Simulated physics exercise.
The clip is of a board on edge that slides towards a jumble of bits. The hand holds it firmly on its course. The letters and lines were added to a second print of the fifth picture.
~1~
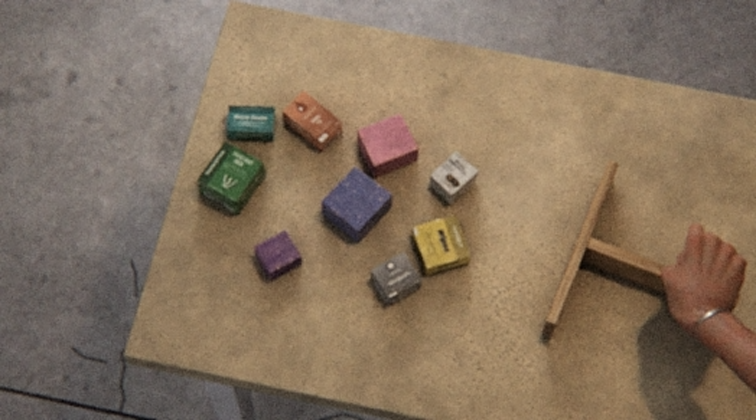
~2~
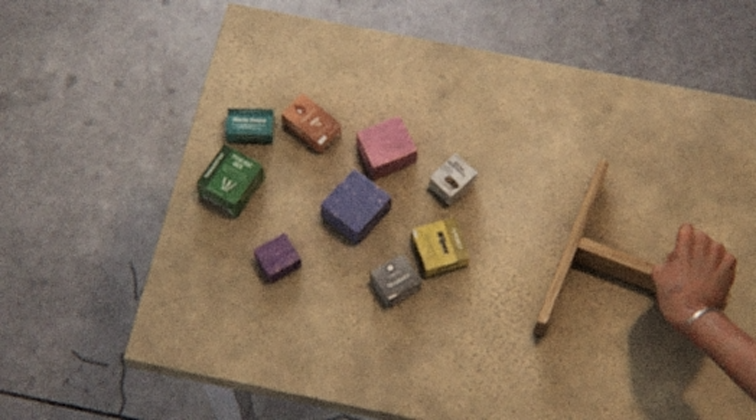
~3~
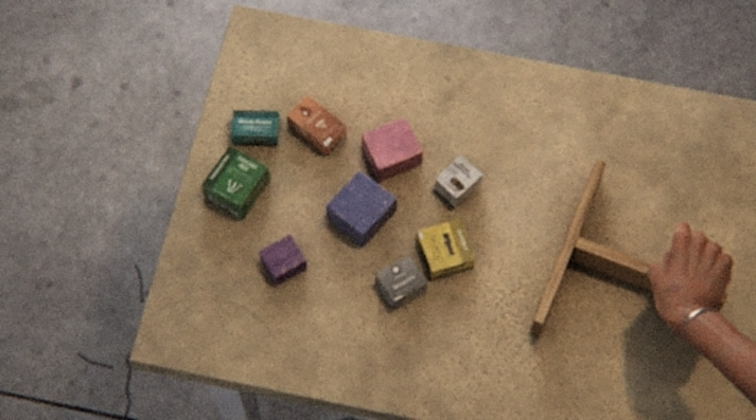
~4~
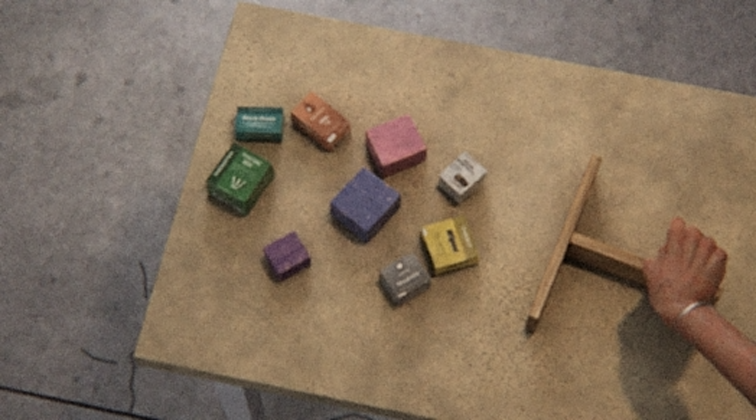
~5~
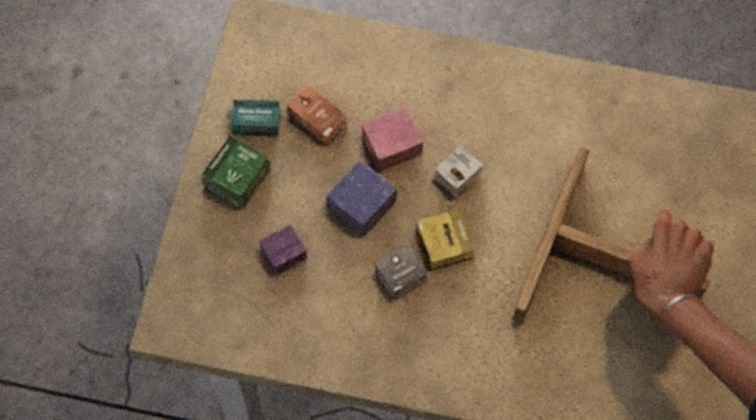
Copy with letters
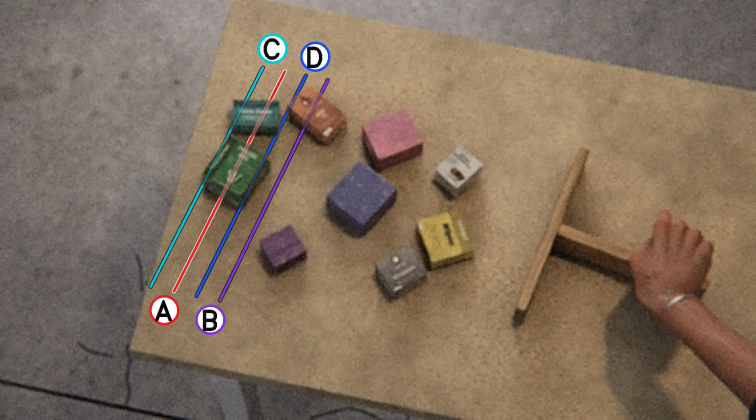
A hand at the right grips a wooden T-shaped pusher, its long board on edge, on a tan tabletop seen from above, with grey concrete floor around it. Small boxes and blocks lie scattered to the left: turquoise, orange and green at the far side, pink, blue-purple and purple nearer the middle, and white, yellow and grey closest to the board. The hand slides the board slowly leftward a short way, leaving a gap, while the boxes stay put and the view wavers slightly.
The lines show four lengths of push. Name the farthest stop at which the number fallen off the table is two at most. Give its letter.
Up to line D.
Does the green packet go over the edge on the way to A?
By then, yes.
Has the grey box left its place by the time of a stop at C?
Yes.
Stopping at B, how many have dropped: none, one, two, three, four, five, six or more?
By then, one.
On the marked copy, A at (231, 178); B at (276, 187); C at (209, 173); D at (253, 182).
With D. Early on, board (445, 205); grey box (387, 272); white box (441, 169).
Further on, board (338, 184); green packet (216, 167); turquoise box (244, 118).
At the end, board (255, 168); green packet over the edge; blue block (183, 160); one fallen.
As for the rest, A drops three; B is within the limit but short; C drops five.
